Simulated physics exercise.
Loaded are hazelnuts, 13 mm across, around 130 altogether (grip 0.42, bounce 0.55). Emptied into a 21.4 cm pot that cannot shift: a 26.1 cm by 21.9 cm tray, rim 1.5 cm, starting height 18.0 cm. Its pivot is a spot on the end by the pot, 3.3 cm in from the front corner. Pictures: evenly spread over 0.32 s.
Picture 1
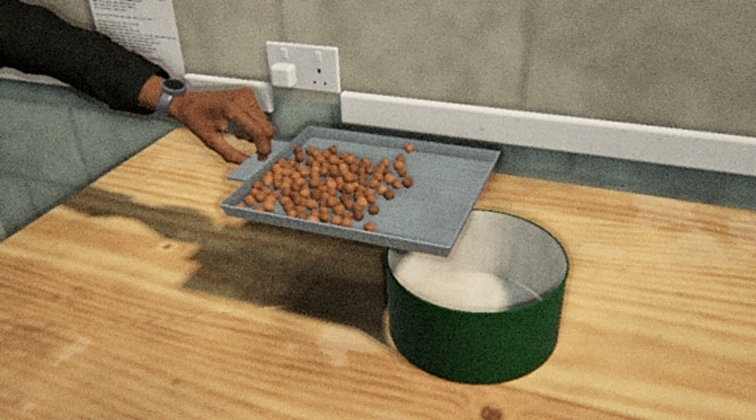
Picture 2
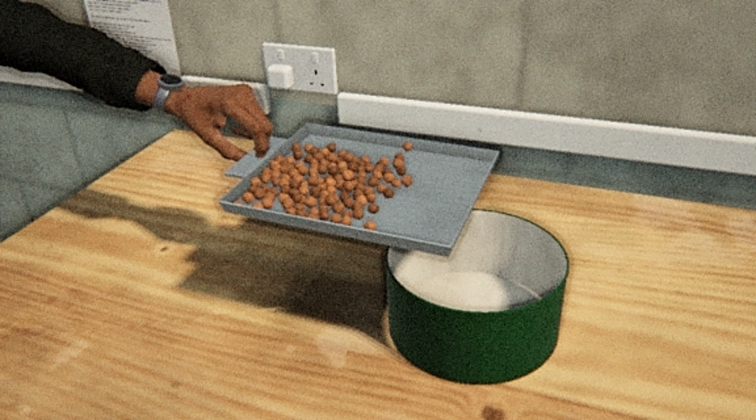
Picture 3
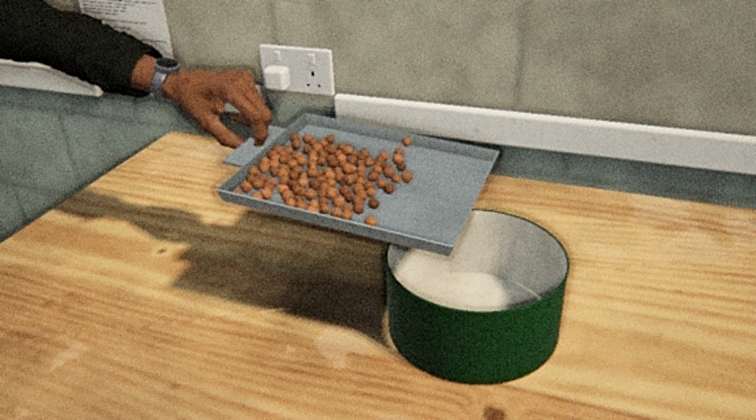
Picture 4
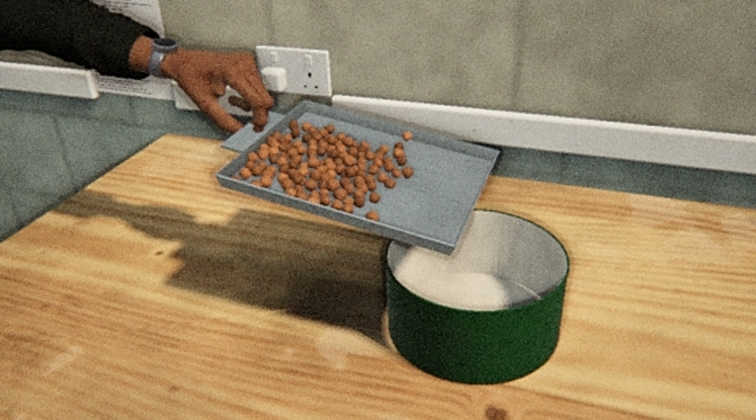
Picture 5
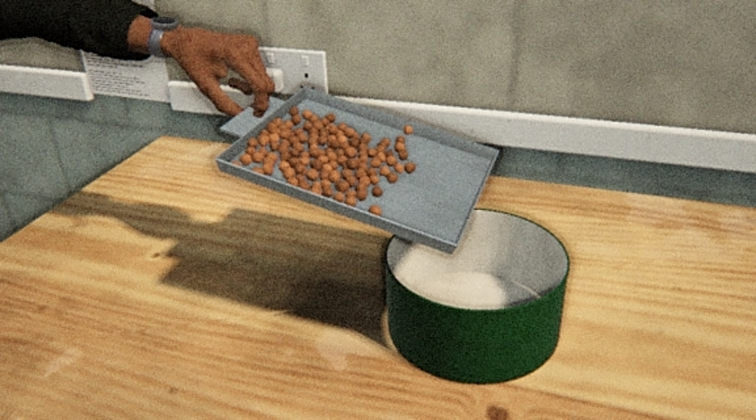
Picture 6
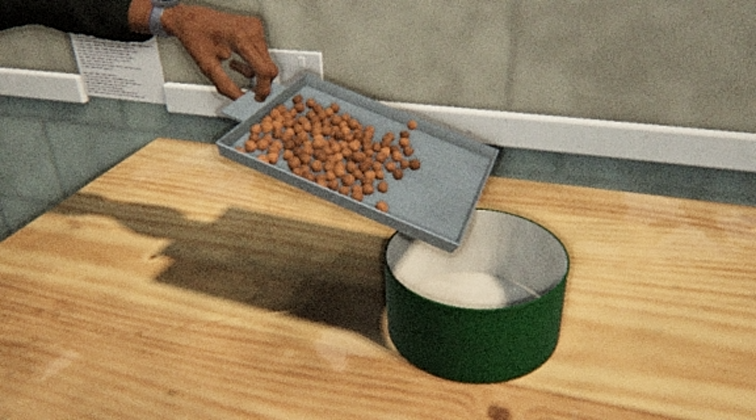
The clip opens on a hand holding a gray tray of small round brown pieces, nearly level above a wooden table beside a green pot. The hand then steadily lifts the tray's left end, steepening its slant toward the pot, while the pieces shift slightly rightward but stay bunched on the tray.
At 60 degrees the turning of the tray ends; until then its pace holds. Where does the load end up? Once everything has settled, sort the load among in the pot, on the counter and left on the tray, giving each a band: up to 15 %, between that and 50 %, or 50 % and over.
Pot: Between 15 and 50 %; counter: Up to 15 %; left on the tray: 50 % and over.
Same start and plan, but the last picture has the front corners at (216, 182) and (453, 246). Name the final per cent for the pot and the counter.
Per cent by place - pot 0, counter 5.
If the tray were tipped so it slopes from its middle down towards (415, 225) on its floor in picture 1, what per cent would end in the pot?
Roughly 10 per cent.
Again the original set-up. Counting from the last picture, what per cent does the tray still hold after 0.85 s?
Around 70 percent of it.
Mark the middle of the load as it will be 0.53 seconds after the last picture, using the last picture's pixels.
At that time the load is centred around (468, 188).
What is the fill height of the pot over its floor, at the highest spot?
It reaches roughly 1.5 cm.
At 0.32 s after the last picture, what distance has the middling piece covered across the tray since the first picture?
Displacement on the tray: Roughly 12 cm.
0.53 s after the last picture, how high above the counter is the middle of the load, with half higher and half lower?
Roughly 20 cm above the counter.
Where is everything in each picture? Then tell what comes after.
The first frame shows tray tilt 0 degrees, front corners at (225, 203) and (447, 245); middle of the pieces at (331, 186); pot at (476, 255).
The second frame shows tray tilt 1 degrees, front corners at (223, 200) and (448, 244); middle of the pieces at (330, 184).
The third frame shows tray tilt 5 degrees, front corners at (221, 188) and (450, 243), lowest corner right front; middle of the pieces at (329, 176).
The fourth frame shows tray tilt 9 degrees, front corners at (221, 174) and (453, 243), lowest corner right front; middle of the pieces at (330, 167).
The fifth frame shows tray tilt 13 degrees, front corners at (221, 158) and (455, 242), lowest corner right front; middle of the pieces at (331, 157).
The sixth frame shows tray tilt 18 degrees, front corners at (222, 143) and (456, 241), lowest corner right front; middle of the pieces at (335, 149); pot at (476, 253).
Then, 0.32 s after the last picture, tilt 39 degrees; the tray holds 100 %, the pot 0 %.
Then, 0.53 s after the last picture, tilt 53 degrees; the tray holds 85 %, the pot 5 %.
Then, 0.85 s after the last picture, tilt 60 degrees; the tray holds 70 %, the pot 25 %.
In the end, pot 25 %, counter 5 %, tray 70 %.
